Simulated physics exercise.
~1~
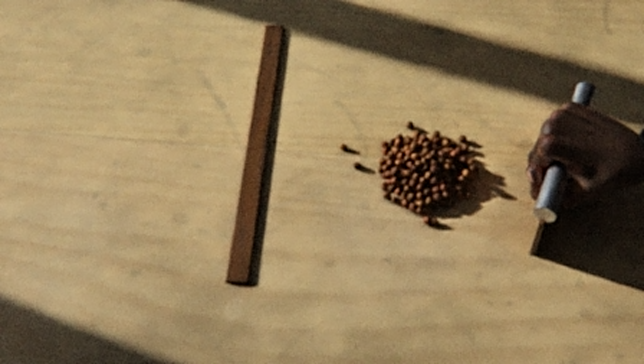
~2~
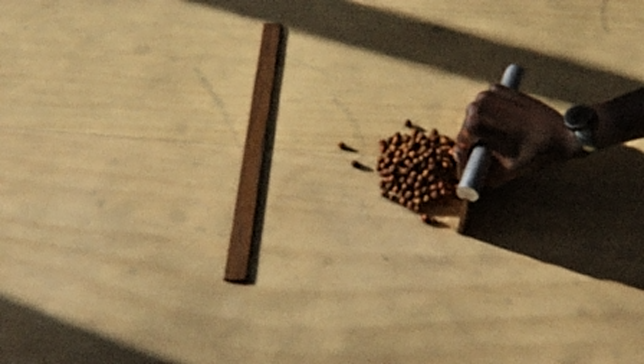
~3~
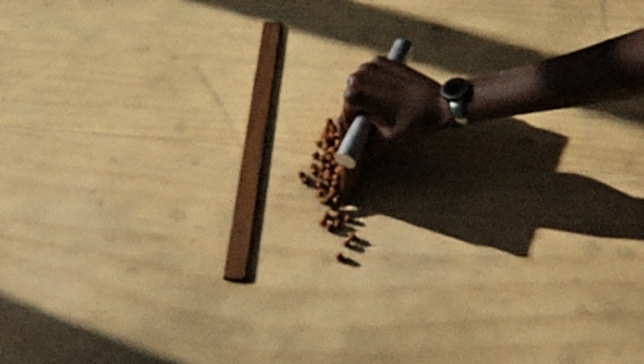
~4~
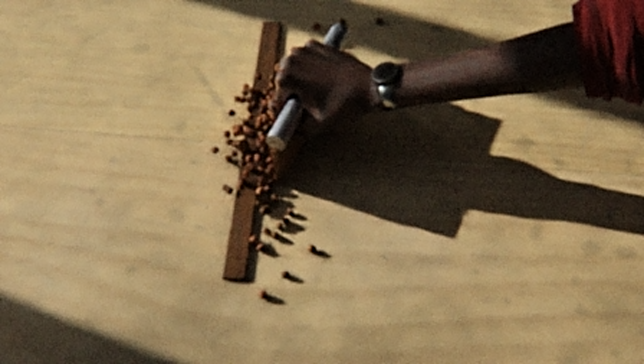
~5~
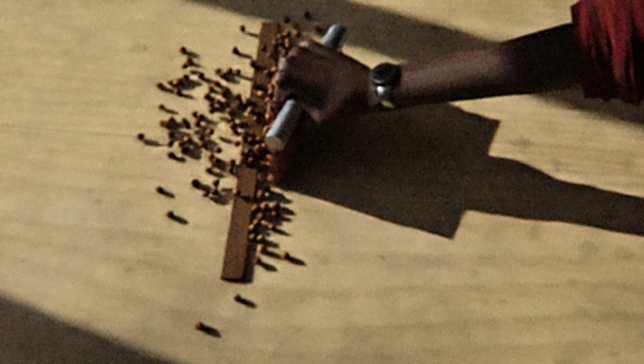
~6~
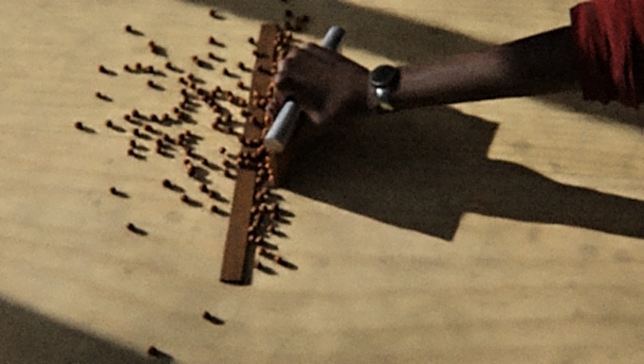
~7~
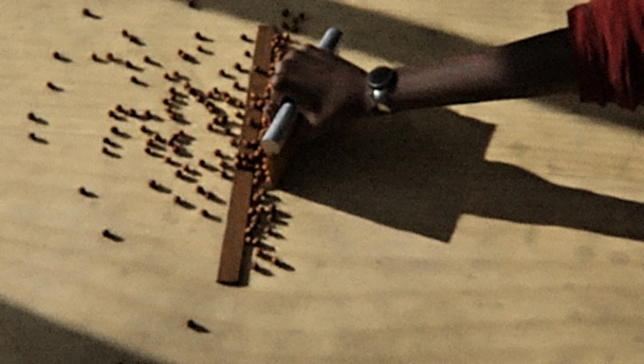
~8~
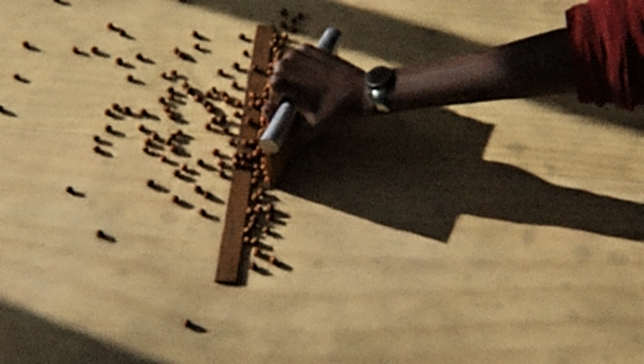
On a pale wooden surface, a hand gripping a grey bar pushed a heap of small brown balls left with a scraper until it reached a fixed brown strip, where many spilled over and scattered beyond while others stayed along the strip.
